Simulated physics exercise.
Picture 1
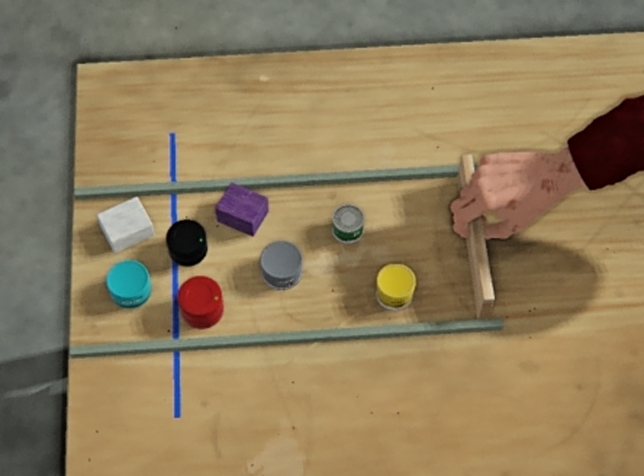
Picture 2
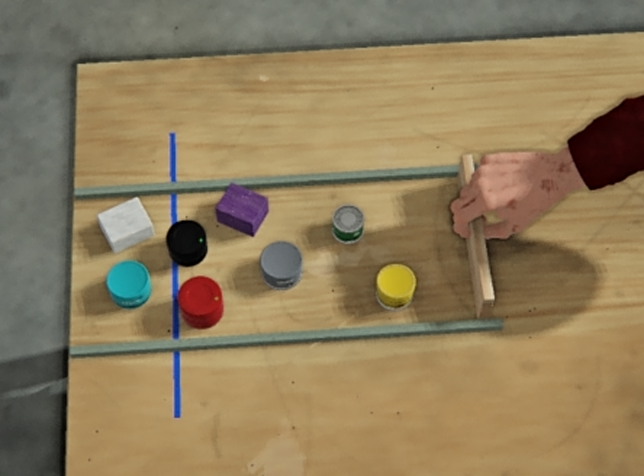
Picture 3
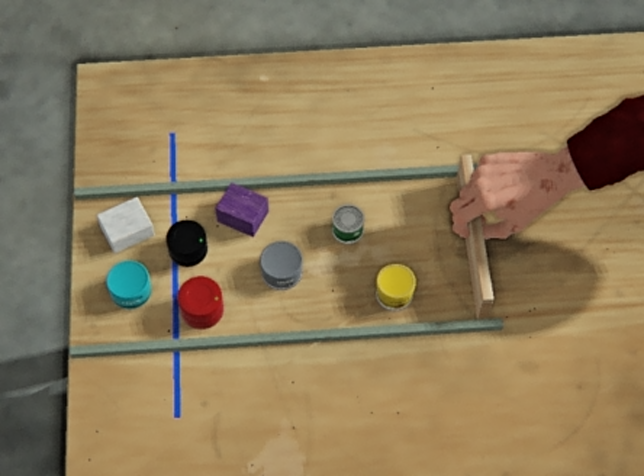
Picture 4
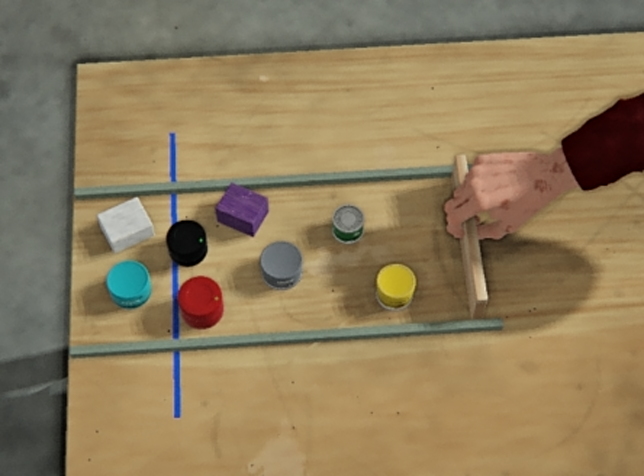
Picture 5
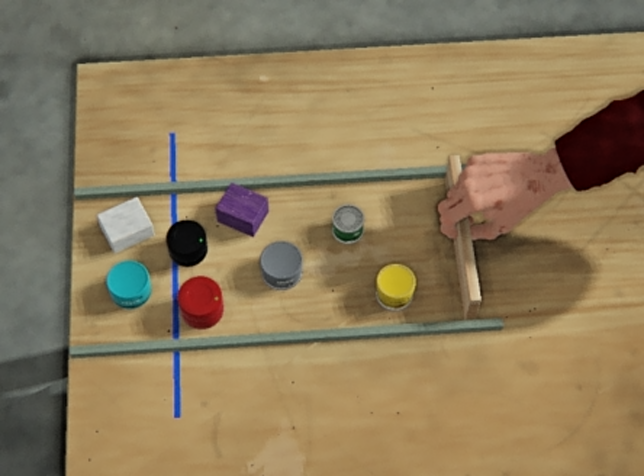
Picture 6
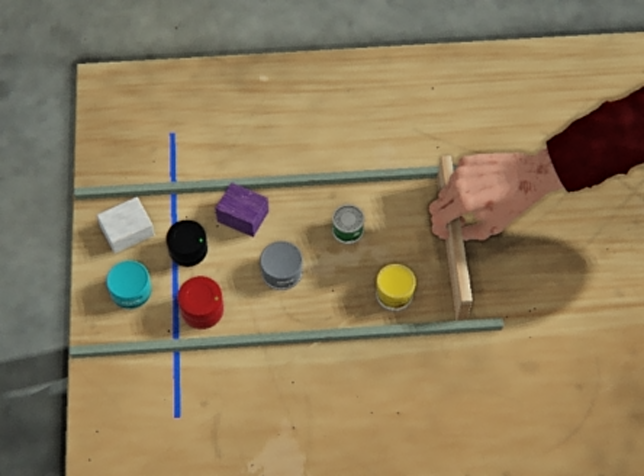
On a wooden tabletop, a hand holding an upright board slides it slightly left between two rails, scattered small objects staying still.
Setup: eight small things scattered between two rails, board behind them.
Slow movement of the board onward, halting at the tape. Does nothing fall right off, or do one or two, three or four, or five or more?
The count that falls off is none.
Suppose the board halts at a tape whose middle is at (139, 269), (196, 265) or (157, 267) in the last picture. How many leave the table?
So, one try after another, the floor gets 1, then 0, then 0.
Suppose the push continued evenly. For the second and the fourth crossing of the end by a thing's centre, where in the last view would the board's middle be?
It sits near (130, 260), and then near (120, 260).
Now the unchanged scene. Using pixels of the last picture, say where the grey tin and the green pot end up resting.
Grey tin at (153, 276), green pot at (158, 243).
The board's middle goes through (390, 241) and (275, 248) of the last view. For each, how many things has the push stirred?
One spot: 1. Other spot: 4.
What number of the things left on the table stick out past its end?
The count is 0.
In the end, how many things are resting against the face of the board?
Count: 4.
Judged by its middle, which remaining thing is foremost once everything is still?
Answer: The turquoise tub.
Soon after, none off yet; white block at rest near (126, 225); turquoise tub at rest near (129, 285); black lid at rest near (187, 243).
In the end, the number that fall off is zero.
